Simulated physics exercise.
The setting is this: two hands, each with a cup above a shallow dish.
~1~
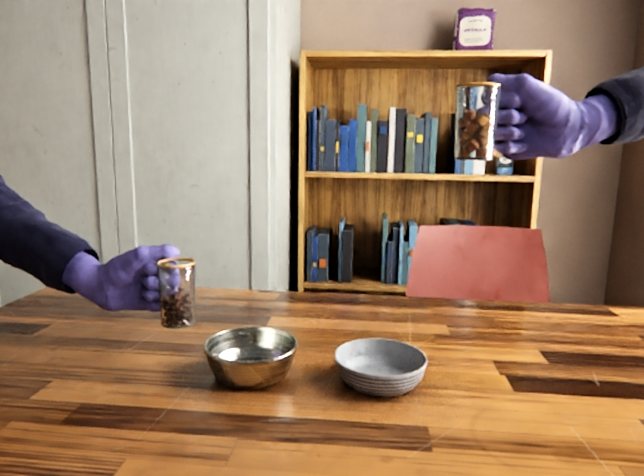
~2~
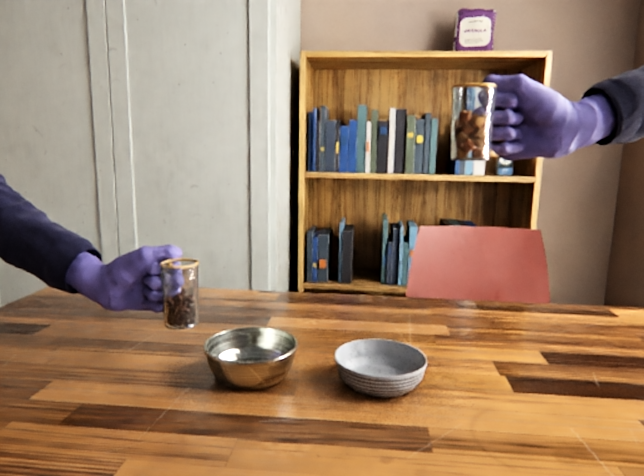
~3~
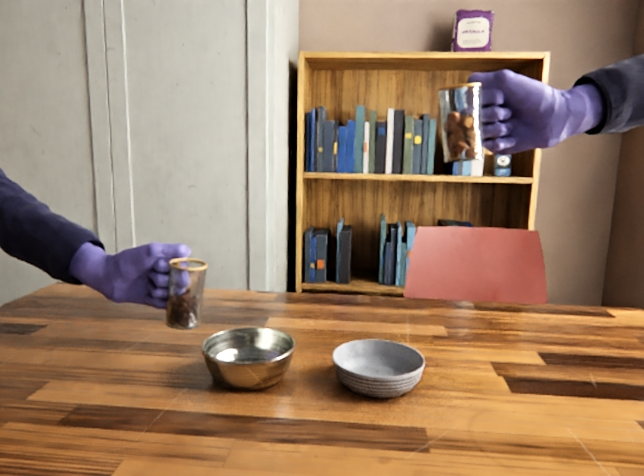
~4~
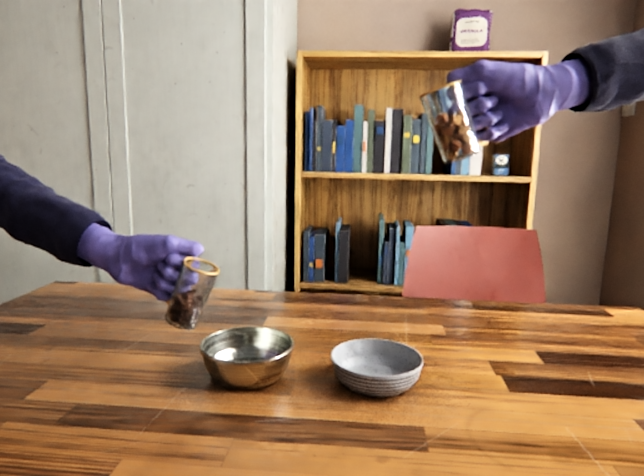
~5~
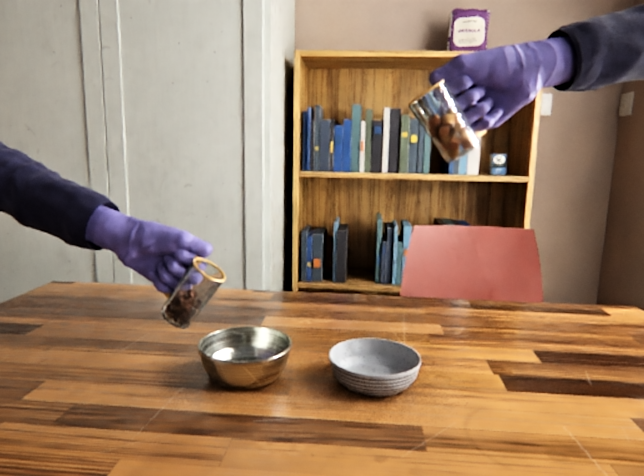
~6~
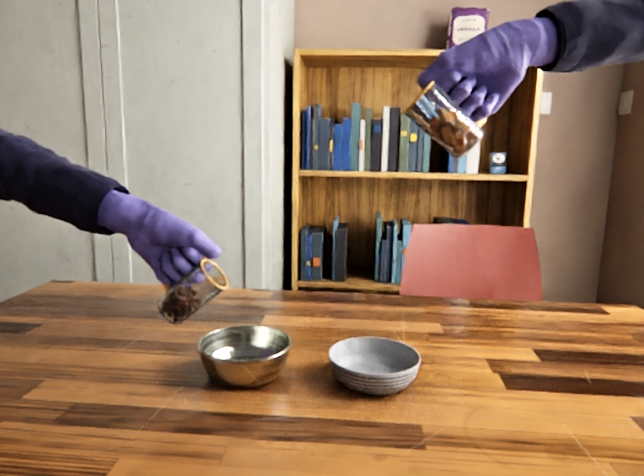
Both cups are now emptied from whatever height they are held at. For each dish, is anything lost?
Result: On the left the dish: Expect zero spillage there. Right: Expect some spillage there.
Then, 0.19 s after the last picture, left, all still in the cup; right, all still in the cup.
Then, 0.43 s after the last picture, left, all still in the cup; right, all still in the cup.
Then, 0.68 s after the last picture, left, most still in the cup, a small part in the dish, a small part in the air; right, all still in the cup.
By the end, left, all in the dish, none outside the dish; right, most in the dish, about a quarter outside the dish.
